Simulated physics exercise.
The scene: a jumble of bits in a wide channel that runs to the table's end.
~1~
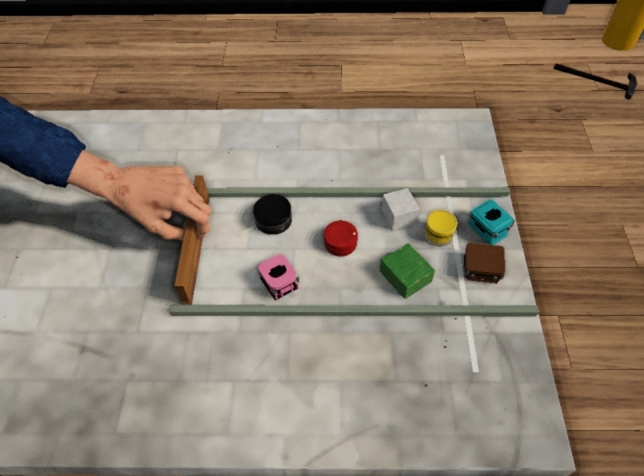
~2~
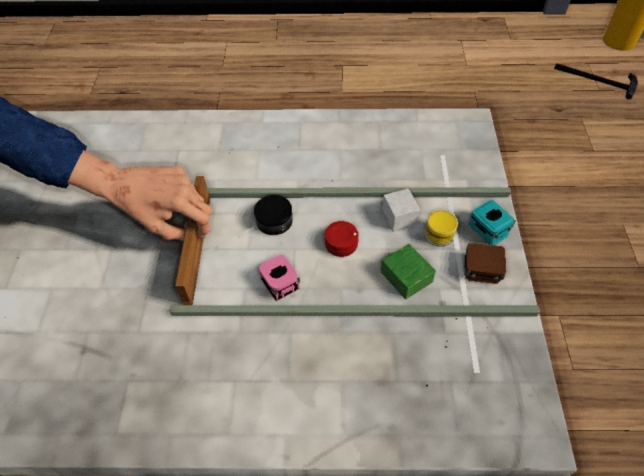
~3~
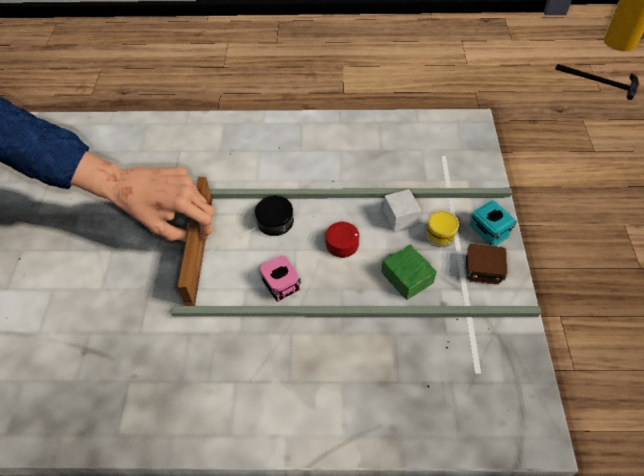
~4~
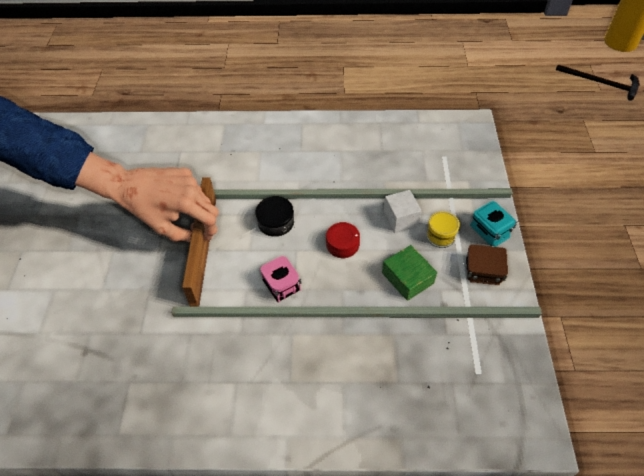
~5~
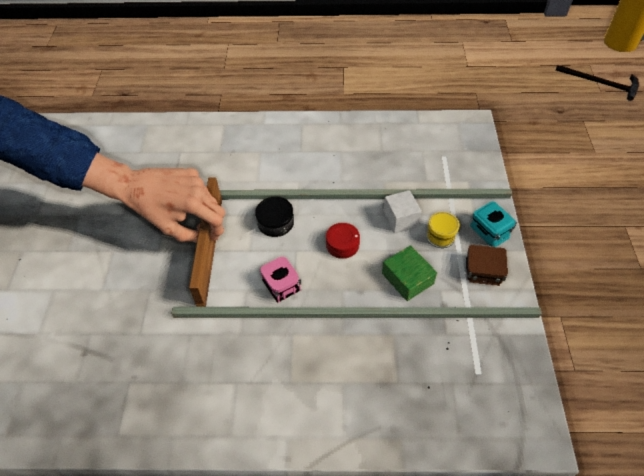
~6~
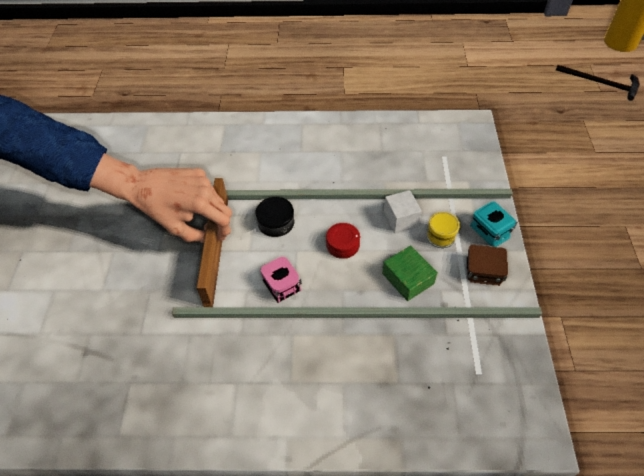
A pale tiled tabletop on a wood-plank floor is seen from above at an angle, the view almost still. Between two green rails lie a black tub and pink case at left, a red round piece mid-channel, then white and green blocks, a yellow pot, and turquoise and brown cases near a white line. A blue-sleeved hand holds a wooden board upright, then slides it slightly right, touching nothing else.
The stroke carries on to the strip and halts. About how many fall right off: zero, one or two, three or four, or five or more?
Here the number that fall off is one or two.
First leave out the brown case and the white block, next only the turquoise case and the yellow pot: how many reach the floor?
Fallen: 1, and 1 in the other try.
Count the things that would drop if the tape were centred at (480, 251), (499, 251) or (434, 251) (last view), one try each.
In that order 3, 5 and 0.
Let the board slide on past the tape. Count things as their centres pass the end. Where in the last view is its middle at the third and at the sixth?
At (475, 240) for the third, at (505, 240) for the sixth.
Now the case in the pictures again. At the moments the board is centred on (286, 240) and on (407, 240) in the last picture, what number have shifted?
2 and 7.
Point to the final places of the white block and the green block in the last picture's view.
Near (505, 202) and (508, 265).
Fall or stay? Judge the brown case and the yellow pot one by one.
The brown case goes over; the yellow pot is kept.
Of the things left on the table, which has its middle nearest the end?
The white block ends nearest.
A little later, none off yet; turquoise case at rest near (492, 225); brown case at rest near (486, 266); yellow pot at rest near (443, 230).
Next, none off yet; turquoise case at rest near (492, 225); brown case at rest near (486, 266); yellow pot at rest near (449, 233).
When it is over, the number that fall off is one or two; down, brown case and turquoise case.
